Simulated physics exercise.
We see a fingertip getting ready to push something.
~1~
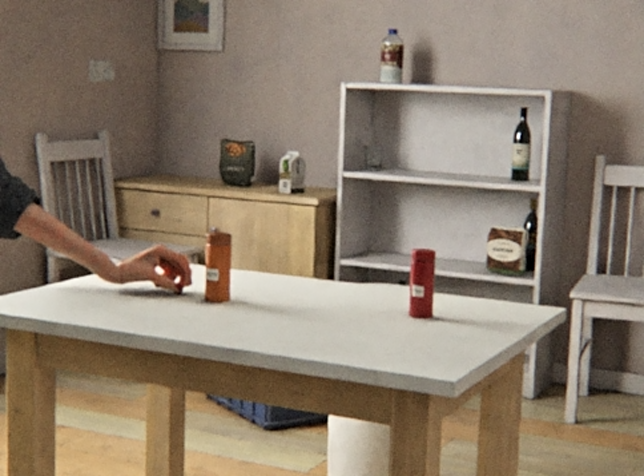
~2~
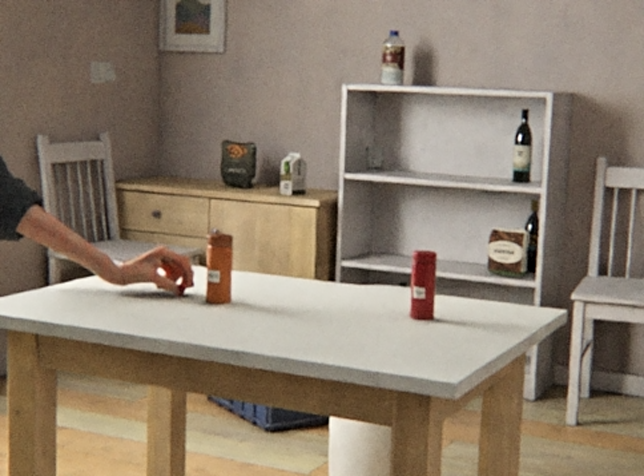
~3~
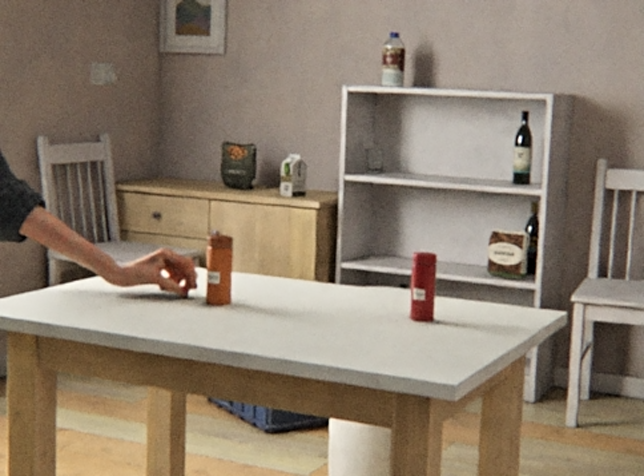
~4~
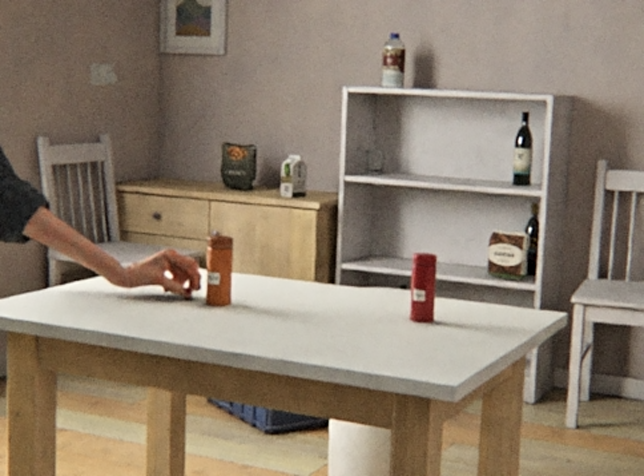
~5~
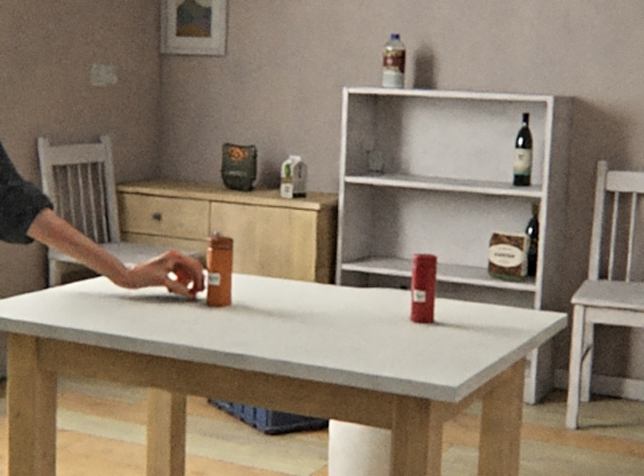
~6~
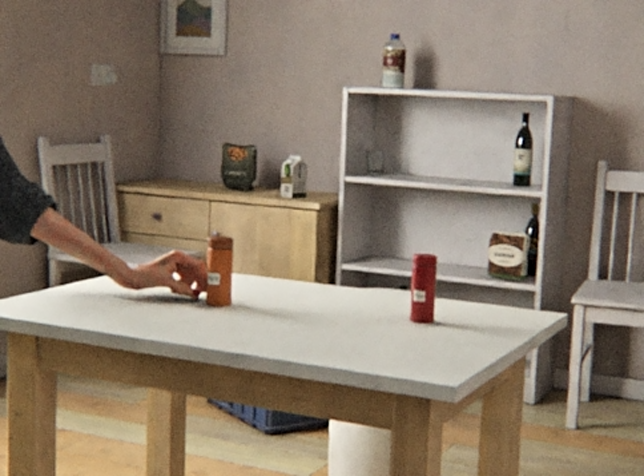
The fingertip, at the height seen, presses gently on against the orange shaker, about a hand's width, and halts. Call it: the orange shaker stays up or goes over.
Stays up.
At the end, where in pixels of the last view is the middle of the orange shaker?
It winds up at roughly (275, 278).
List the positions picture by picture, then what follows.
The first picture shows orange shaker (218, 267).
The second picture shows orange shaker (220, 269).
The third picture shows orange shaker (220, 270).
The fourth picture shows orange shaker (220, 271).
The fifth picture shows orange shaker (220, 272).
The sixth picture shows orange shaker (220, 271).
Then, 0.50 s on from there, orange shaker shifted a little near (231, 273).
Then, 1.10 s on from there, orange shaker shifted about its own width near (250, 275).
Then, 1.70 s on from there, orange shaker shifted well along near (270, 277).
In the end, moved from the start, orange shaker. At the end, from the last picture's camera, orange shaker near (275, 278).
